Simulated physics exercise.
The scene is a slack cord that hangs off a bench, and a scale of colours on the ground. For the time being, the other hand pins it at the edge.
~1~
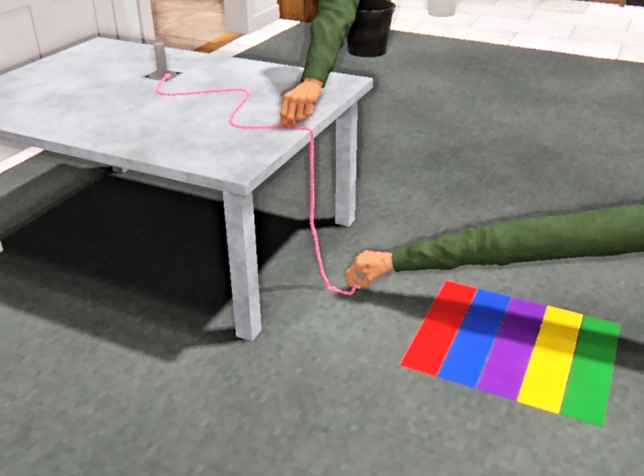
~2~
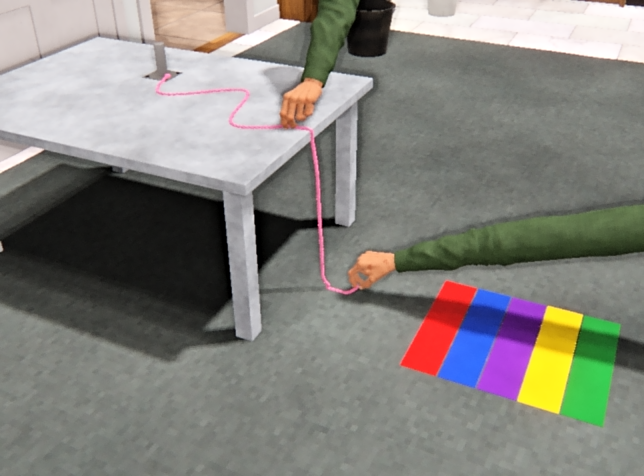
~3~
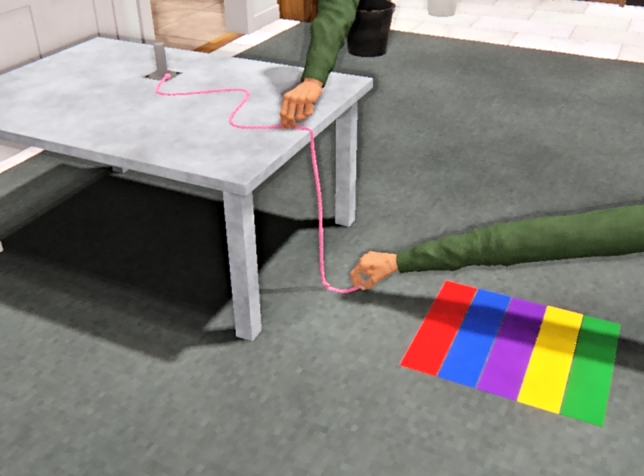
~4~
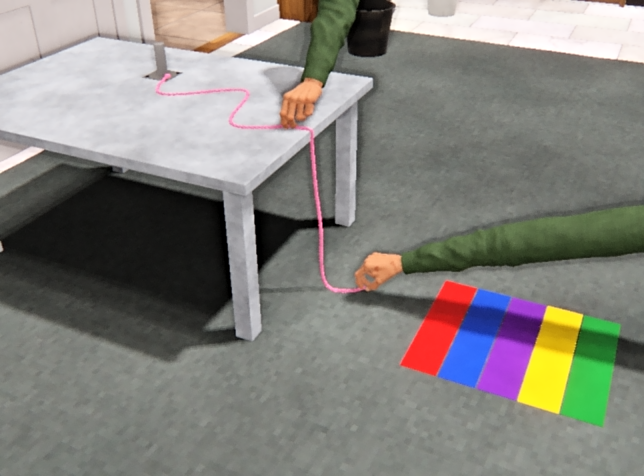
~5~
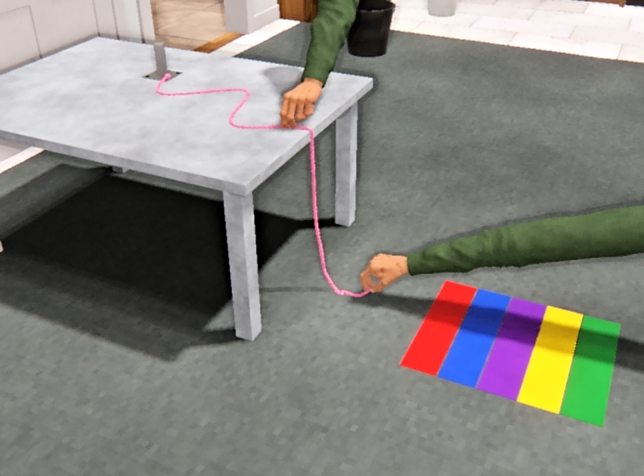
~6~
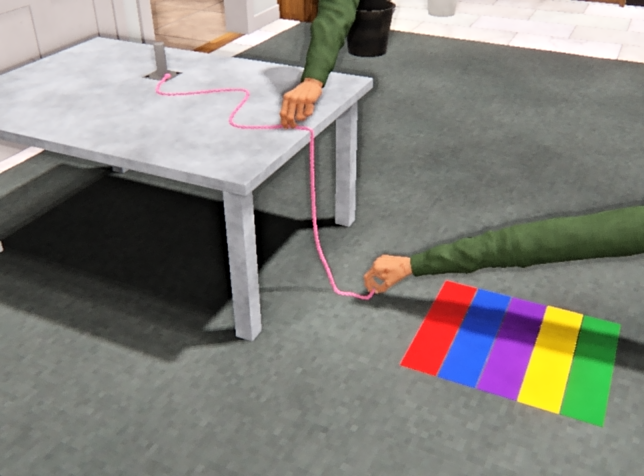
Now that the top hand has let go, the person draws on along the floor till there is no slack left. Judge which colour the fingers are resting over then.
The green strip.
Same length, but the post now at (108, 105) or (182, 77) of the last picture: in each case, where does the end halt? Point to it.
Roughly (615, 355) and (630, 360).
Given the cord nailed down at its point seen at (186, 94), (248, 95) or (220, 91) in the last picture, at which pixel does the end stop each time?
Try one gives (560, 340), try two (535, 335), and try three (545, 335).
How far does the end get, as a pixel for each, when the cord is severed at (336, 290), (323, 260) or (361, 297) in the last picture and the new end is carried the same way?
Try 1: (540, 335); try 2: (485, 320); try 3: (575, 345).
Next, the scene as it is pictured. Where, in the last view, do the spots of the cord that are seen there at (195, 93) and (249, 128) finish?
The first one ends up at (228, 95) and the second one at (355, 154).
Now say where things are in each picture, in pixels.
The first frame shows end (356, 285); red (426, 353); blue (464, 364); purple (503, 376); yellow (543, 388); green (586, 400).
The second frame shows end (358, 286); cord through (157, 88) (226, 90) (235, 112) (288, 126) (318, 193) (322, 264).
The third frame shows end (360, 286).
The fourth frame shows end (365, 287); cord through (157, 88) (226, 90) (235, 112) (288, 126) (316, 193) (321, 264).
The fifth frame shows end (370, 289).
The sixth frame shows end (374, 290); cord through (157, 88) (226, 90) (235, 112) (288, 126) (313, 193) (325, 264).
Soon after, end near (538, 334); over yellow.
Then, end near (577, 344); over green.
At full stretch, end near (602, 351); over green. It gets as far as the green strip.
